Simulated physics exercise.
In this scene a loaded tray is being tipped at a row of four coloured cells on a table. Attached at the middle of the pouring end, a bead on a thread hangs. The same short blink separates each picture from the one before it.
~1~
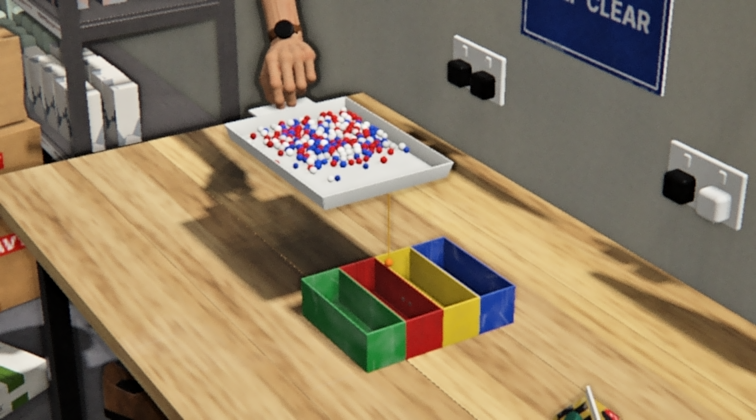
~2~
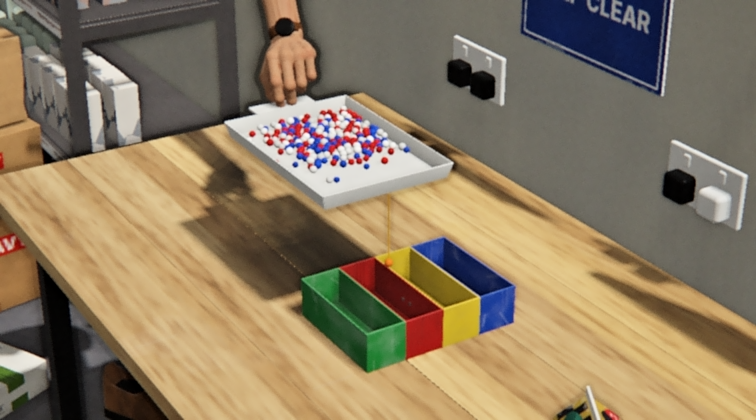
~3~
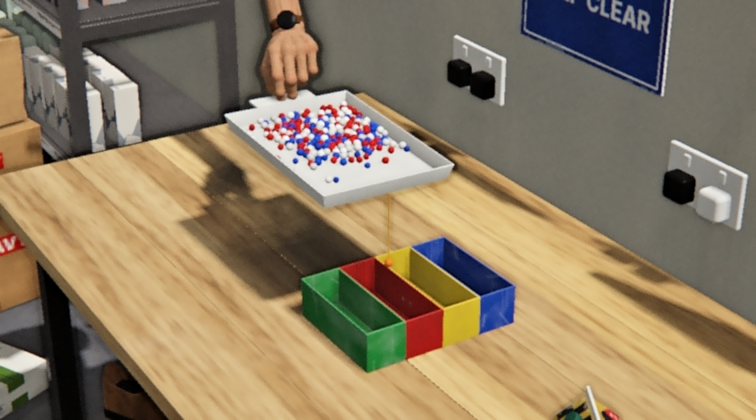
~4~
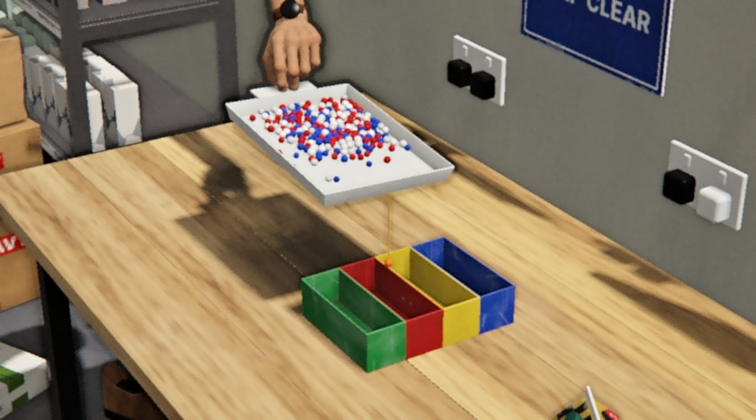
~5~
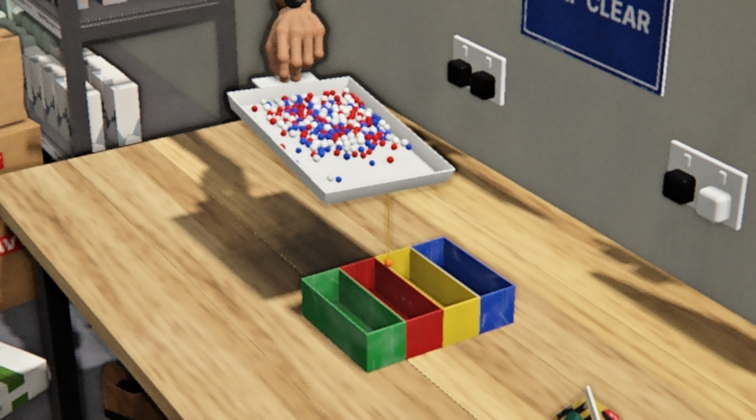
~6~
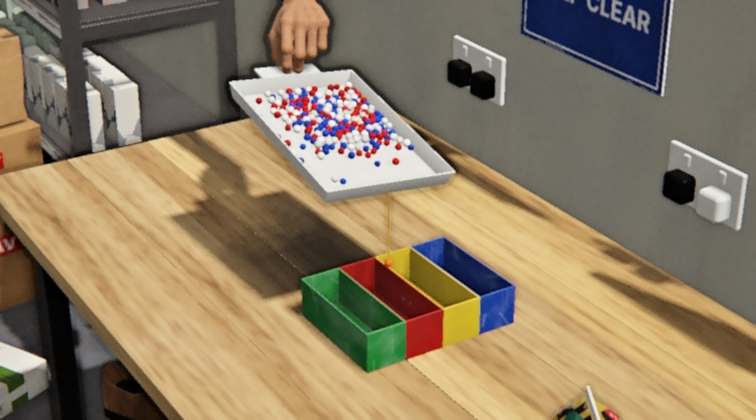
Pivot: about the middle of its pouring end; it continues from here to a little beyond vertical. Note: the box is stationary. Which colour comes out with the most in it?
Fullest: The blue cell.
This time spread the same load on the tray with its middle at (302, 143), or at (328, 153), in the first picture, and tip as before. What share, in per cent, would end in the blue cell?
Shares: 80 % for the first, 80 % for the second.
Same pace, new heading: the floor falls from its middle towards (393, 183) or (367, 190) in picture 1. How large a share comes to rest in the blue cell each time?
Lab note: Try 1 = 40 %, try 2 = 0 %.
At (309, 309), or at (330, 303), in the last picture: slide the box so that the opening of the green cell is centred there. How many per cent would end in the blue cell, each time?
In order: 10 percent and 50 percent.
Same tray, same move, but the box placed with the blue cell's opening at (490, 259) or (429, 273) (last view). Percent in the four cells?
100 and 20 in a hundred, in turn.
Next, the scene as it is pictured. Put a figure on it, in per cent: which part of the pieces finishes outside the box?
Estimated share: About 10 %.
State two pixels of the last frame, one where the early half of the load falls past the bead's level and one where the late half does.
First around (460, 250), afterwards around (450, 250).
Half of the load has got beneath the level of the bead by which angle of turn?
That happens at around 80°.
Soon, tray tipped steeply; most on the tray; a small part in the blue cell; a stray few in the yellow cell; a stray few falling or outside the box.
A while on, tray tipped right over; a small part on the tray; about two thirds in the blue cell; about a quarter in the yellow cell; a small part falling or outside the box.
Towards the end, tray tipped past a quarter turn; most in the blue cell; about a quarter in the yellow cell; a small part falling or outside the box.
Finally, tray tipped past a quarter turn; most in the blue cell; about a quarter in the yellow cell; none in the green cell; none in the red cell; a small part outside the box.
